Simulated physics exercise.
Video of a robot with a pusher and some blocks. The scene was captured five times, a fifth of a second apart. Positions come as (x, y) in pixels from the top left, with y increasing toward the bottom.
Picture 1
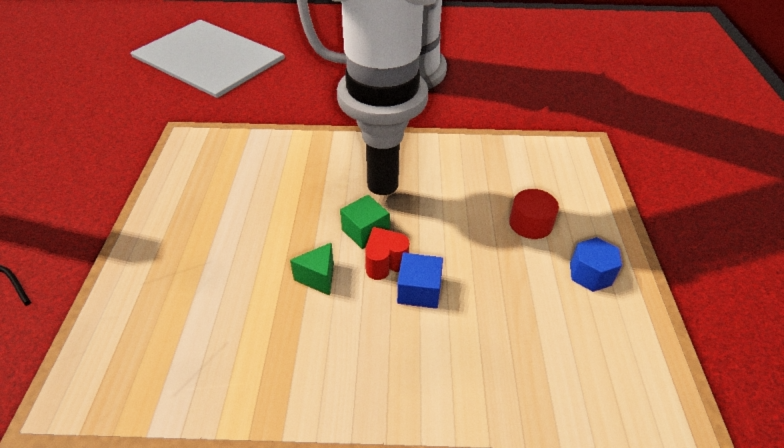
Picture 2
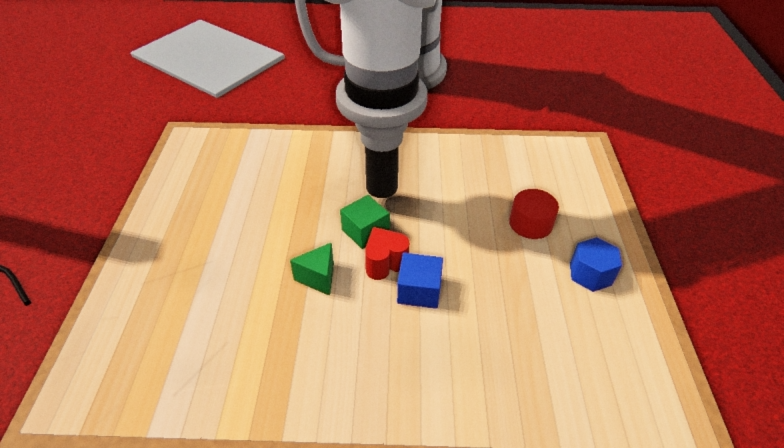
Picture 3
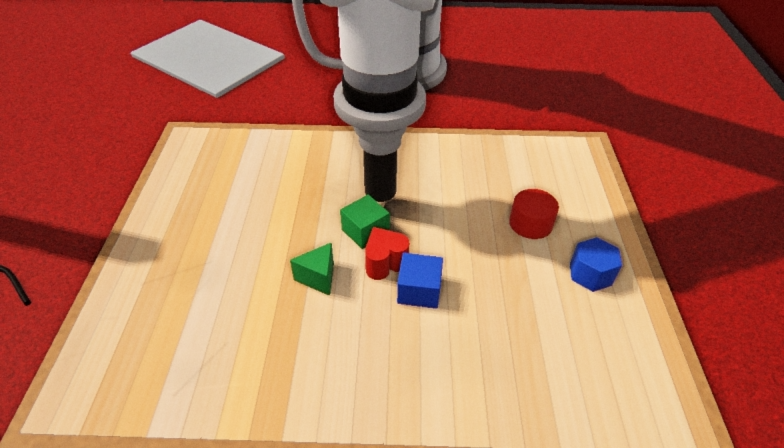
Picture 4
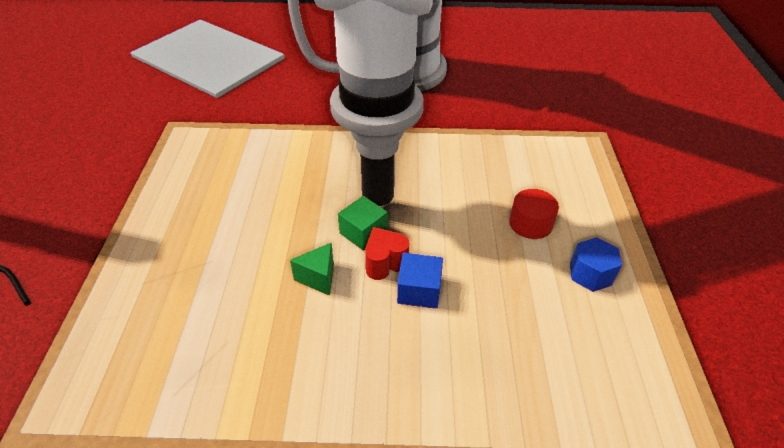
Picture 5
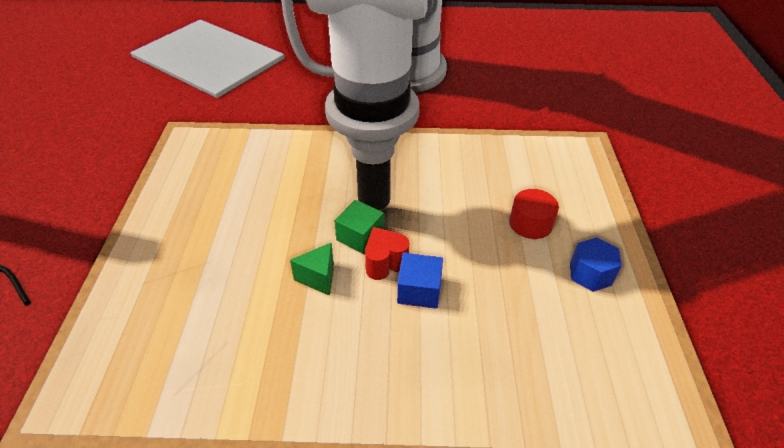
On a wooden board over a red surface, a robot arm's black tip crept toward the viewer and slightly left, then nudged the green square block a little left while the other blocks stayed put.
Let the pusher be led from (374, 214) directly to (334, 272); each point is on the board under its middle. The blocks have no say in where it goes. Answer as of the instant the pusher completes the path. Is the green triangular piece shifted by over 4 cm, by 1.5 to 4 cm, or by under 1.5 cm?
Ends over 4 cm away.
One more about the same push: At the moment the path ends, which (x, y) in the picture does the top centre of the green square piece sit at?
Somewhere near (324, 281).
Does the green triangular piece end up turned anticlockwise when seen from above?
The answer is no.
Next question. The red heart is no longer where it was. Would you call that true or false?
False - the claim does not hold.
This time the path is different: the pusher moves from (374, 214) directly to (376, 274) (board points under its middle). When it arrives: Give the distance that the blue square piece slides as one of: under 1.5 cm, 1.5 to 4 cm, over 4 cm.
Offset: 1.5 to 4 cm.
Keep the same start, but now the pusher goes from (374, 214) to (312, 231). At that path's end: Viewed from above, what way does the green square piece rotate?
From above, the green square piece will be seen to turn anti-clockwise.
On the path given first. Halfway along, pusher (353, 227); green triangular piece (303, 274); green square piece (340, 246), turned 15° anticlockwise.
At the end, pusher (332, 258); green triangular piece (281, 300), turned 65° clockwise; green square piece (324, 281), turned 35° anticlockwise; red heart in place.
